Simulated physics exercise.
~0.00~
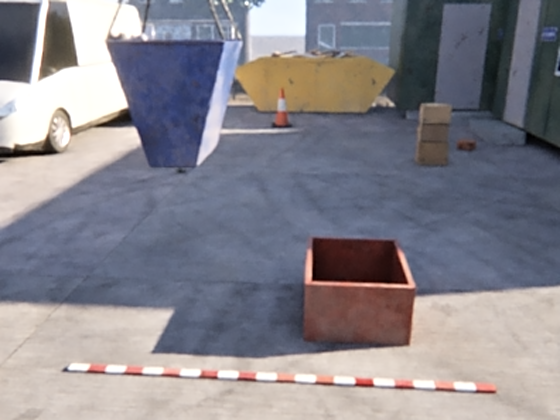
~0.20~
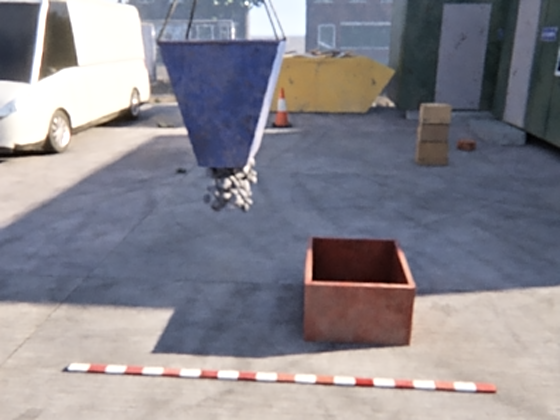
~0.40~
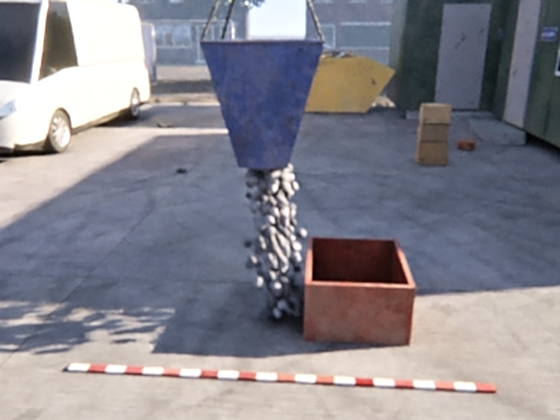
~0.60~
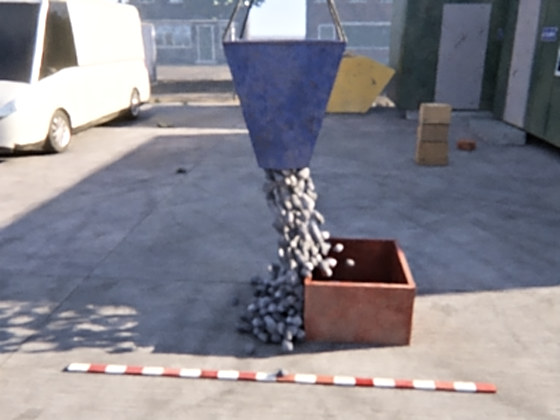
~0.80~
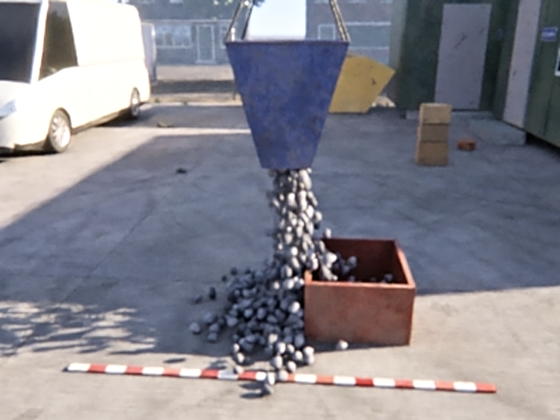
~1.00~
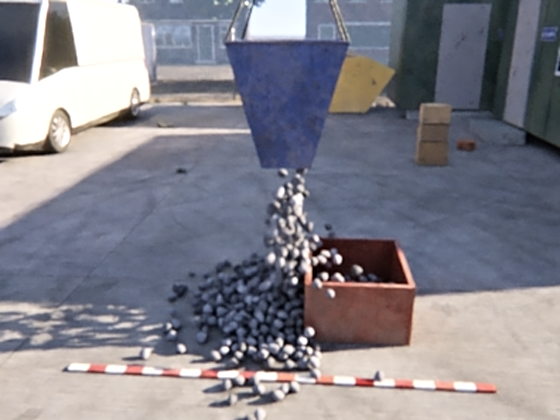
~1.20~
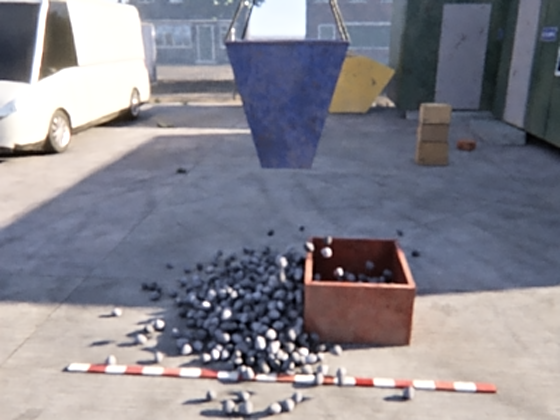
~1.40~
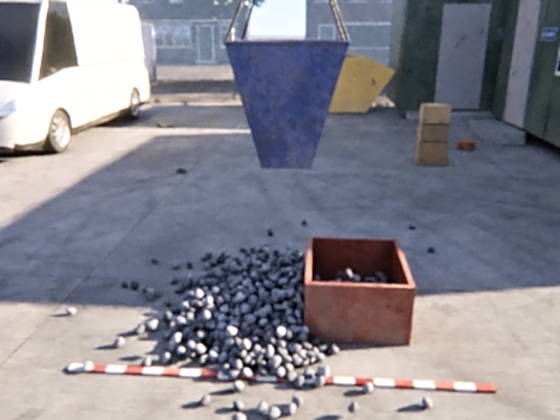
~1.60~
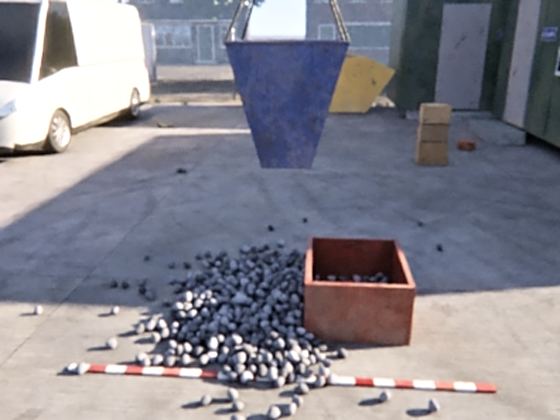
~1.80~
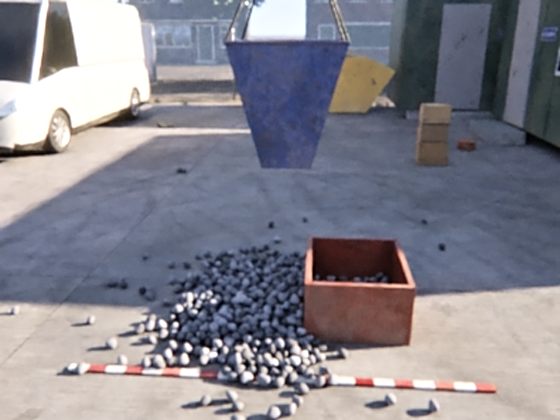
To begin with, a blue skip hangs from chains over a paved yard, left of an open rusty-red bin, with a white van behind. As it moves right, round grey stones start dropping from its underside. They pour down in a thick stream, landing just left of the bin, and the skip stops before it is fully above it. The pile spreads against the bin's side while some stones tumble inside. Once the skip empties, stragglers roll outward, some past the striped strip. Most stones finally rest in a heap left of the bin, with a small share inside.
